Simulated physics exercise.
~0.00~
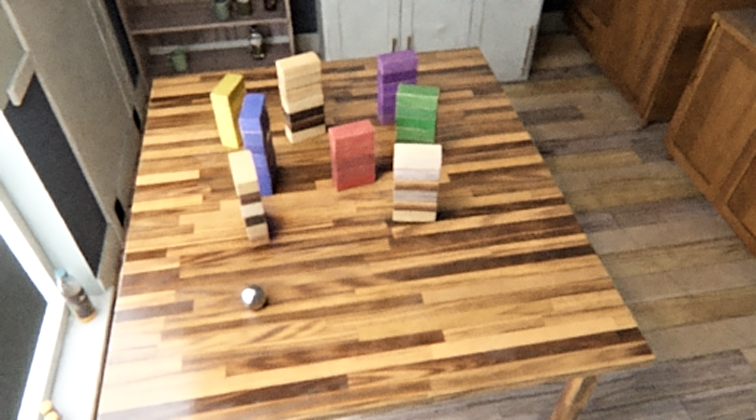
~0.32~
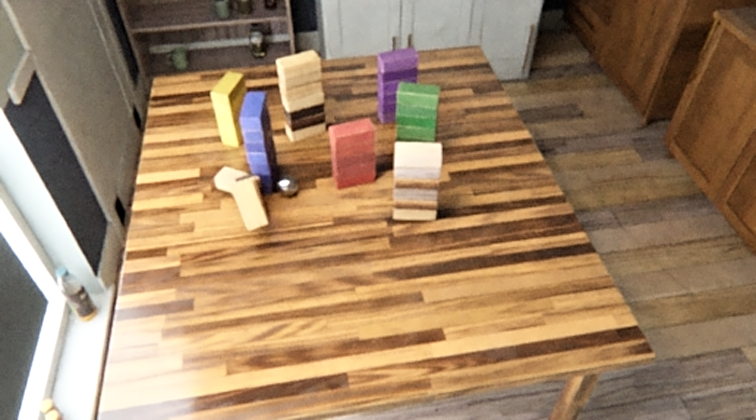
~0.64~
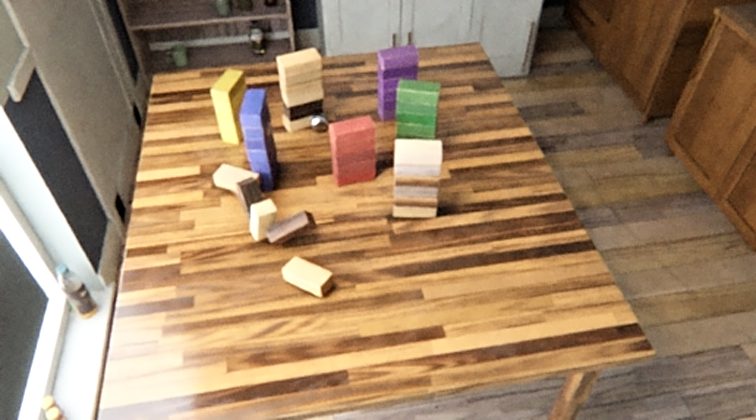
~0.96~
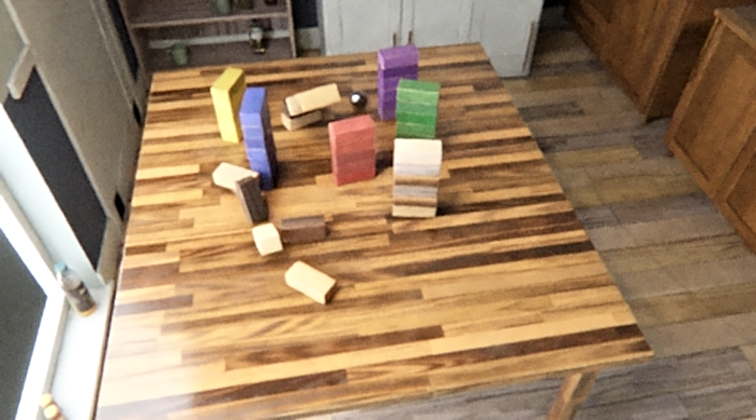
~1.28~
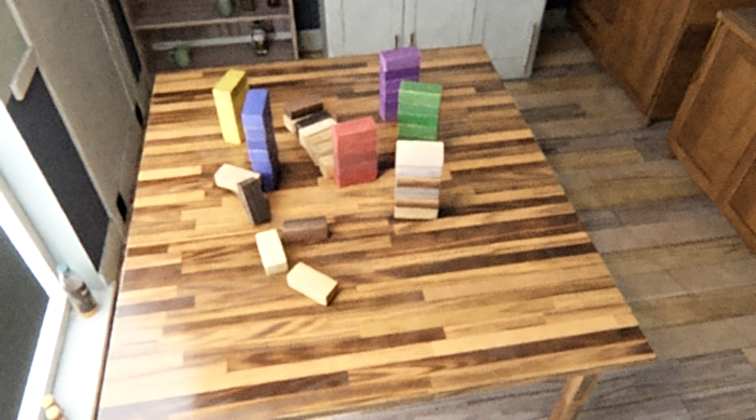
A small steel ball rests near the front left of a striped wooden table, seen from above in a room with a wooden floor and cabinets. Behind it stand eight block towers, with yellow and blue at left, red in the middle, green and purple toward the back right, and three in wood tones. The ball travels away as the nearest wood-toned tower breaks apart, scattering blocks toward the front. It reaches the pale and dark tower at the back, which collapses too, while the ball moves right and then out of sight. The yellow, blue, red, green, purple and right-hand wood-toned towers remain standing.
